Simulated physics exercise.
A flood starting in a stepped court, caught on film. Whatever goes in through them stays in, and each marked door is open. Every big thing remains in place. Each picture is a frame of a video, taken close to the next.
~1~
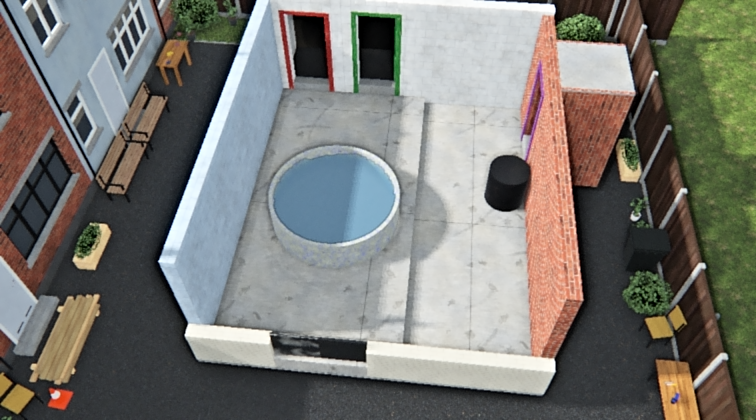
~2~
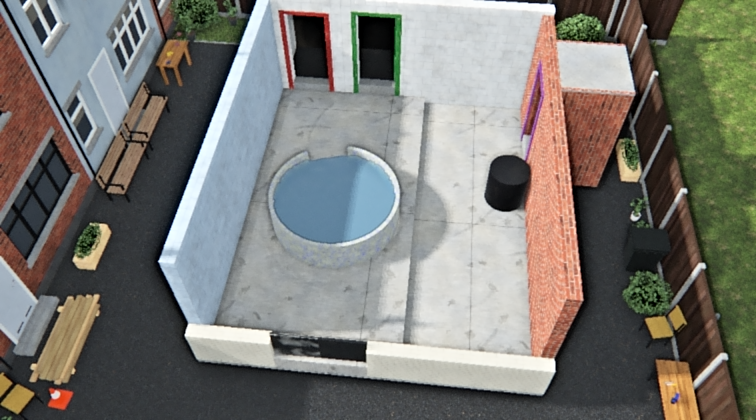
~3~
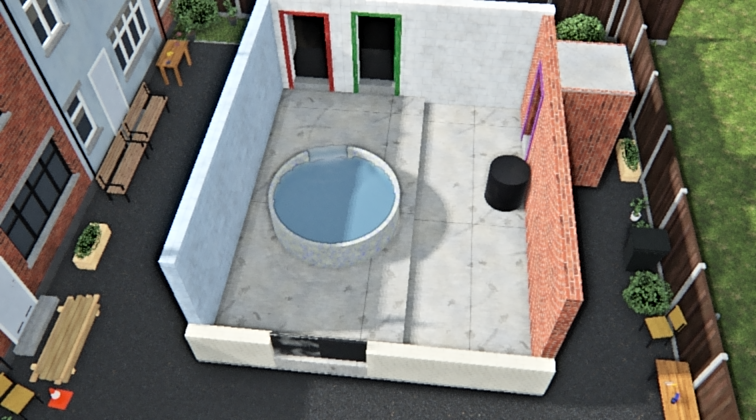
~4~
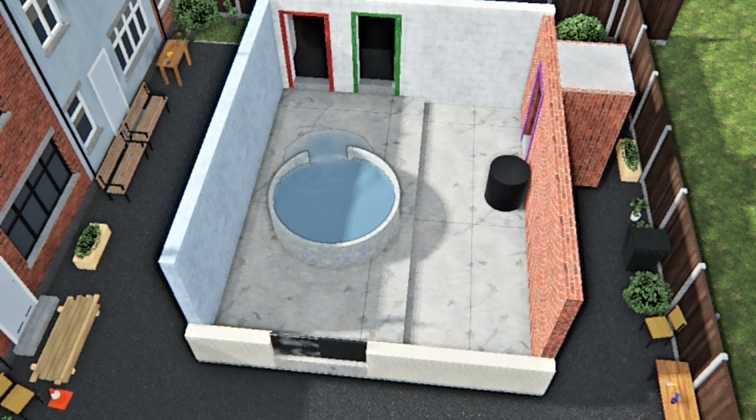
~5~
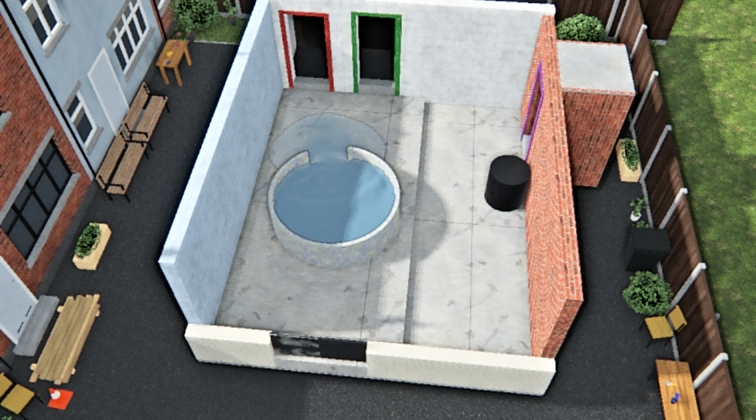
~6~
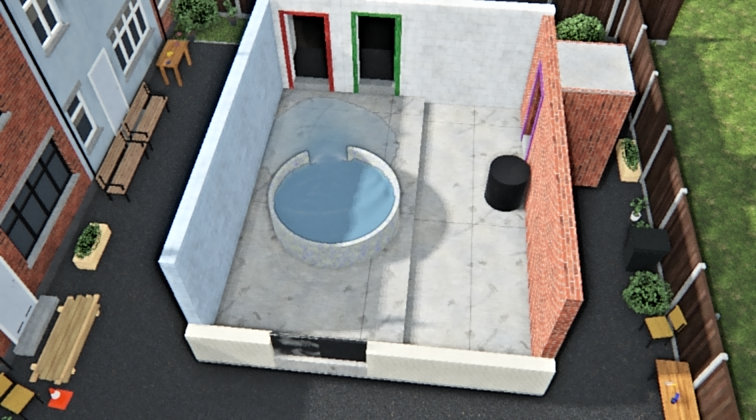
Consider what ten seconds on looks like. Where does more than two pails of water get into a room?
In order: Most likely the red door will exceed two buckets; most likely the green door will not exceed two buckets; most likely the purple door will not exceed two buckets.
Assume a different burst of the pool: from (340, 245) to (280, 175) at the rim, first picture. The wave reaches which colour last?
The door marked purple, I'd guess.
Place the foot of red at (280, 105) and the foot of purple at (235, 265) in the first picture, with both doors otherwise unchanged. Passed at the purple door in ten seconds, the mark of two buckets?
Note - purple door: Short of the mark.
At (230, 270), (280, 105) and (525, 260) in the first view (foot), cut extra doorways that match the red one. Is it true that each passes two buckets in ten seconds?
In turn: Stays under, takes more, lets less in.
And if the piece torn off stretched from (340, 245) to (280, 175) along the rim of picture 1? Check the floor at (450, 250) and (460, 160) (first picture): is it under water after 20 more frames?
Respectively: Drenched and parched.
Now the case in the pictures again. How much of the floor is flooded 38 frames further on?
Around 55 in a hundred.
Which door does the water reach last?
It's the purple-painted one.
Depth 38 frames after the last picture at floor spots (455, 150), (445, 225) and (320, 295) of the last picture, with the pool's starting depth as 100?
In the order asked, some 4, 4 and 0 in a hundred.
A moment on, water covers 20 % of the floor; the red door under two buckets in, the green door wet at the sill, nothing in, the purple door not reached.
Next, water covers 25 % of the floor; the red door over two buckets in, the green door wet at the sill, nothing in, the purple door not reached.
Then, water covers 35 % of the floor; the red door far over two buckets in, the green door under two buckets in, the purple door wet at the sill, nothing in.
Later, water covers 55 % of the floor; the red door far over two buckets in, the green door under two buckets in, the purple door wet at the sill, nothing in.
In the end, water covers 90 % of the floor; the red door far over two buckets in, the green door under two buckets in, the purple door wet at the sill, nothing in.
